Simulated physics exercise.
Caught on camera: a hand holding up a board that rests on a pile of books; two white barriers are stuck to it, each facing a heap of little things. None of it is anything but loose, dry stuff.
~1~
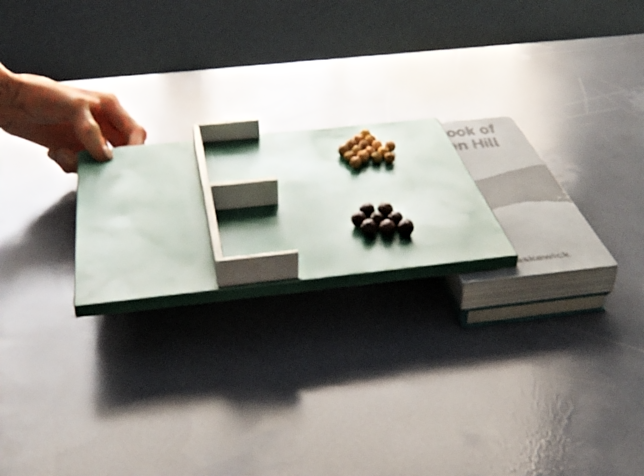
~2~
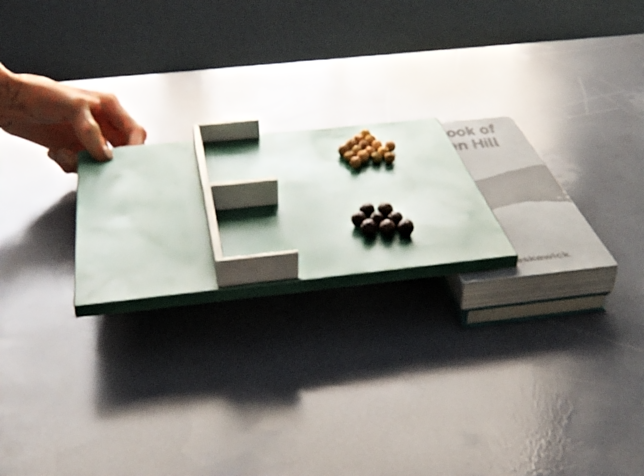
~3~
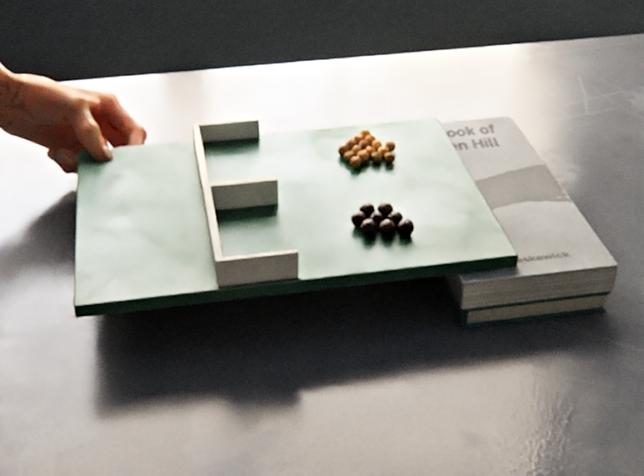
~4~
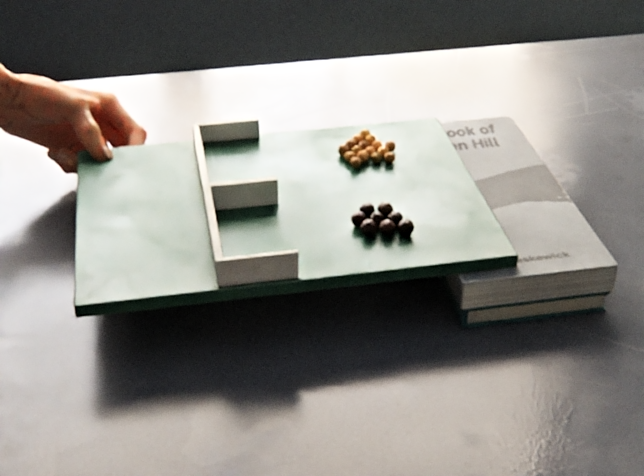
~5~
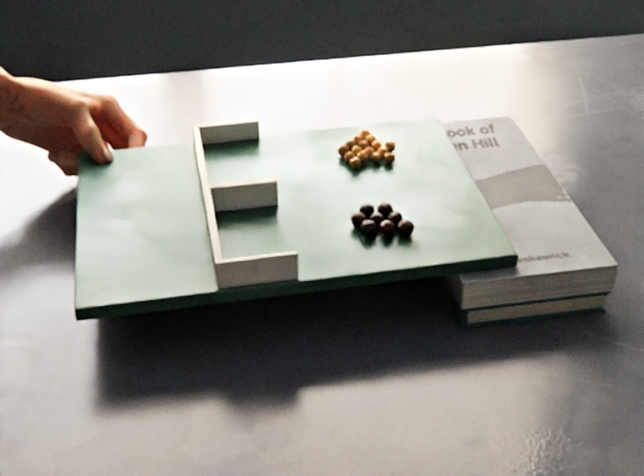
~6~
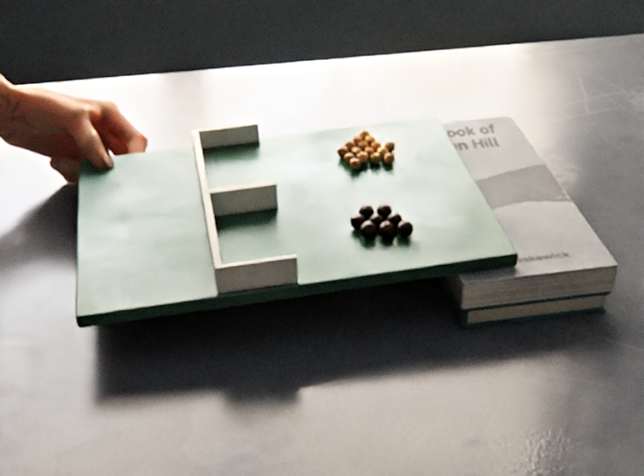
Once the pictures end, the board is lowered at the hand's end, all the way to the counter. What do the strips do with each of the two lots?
The nearer lot is stopped by its strip; the farther lot is stopped by its strip.
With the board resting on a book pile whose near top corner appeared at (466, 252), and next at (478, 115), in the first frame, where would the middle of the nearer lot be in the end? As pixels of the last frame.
Near (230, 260) in the first try and near (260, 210) in the second.
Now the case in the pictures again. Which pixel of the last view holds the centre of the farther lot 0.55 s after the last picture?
I'd put the centre somewhere around (298, 171).
Then, 0.27 s on from there, board sloping at 6°; nearer lot on its way down; farther lot on its way down.
Then, 0.55 s on from there, board resting at 9°; nearer lot on its way down; farther lot on its way down.
Then, 0.89 s on from there, board resting at 9°; nearer lot has reached its bar; farther lot has reached its bar.
In the end, board resting at 9°; nearer lot gathered behind its bar; farther lot gathered behind its bar.
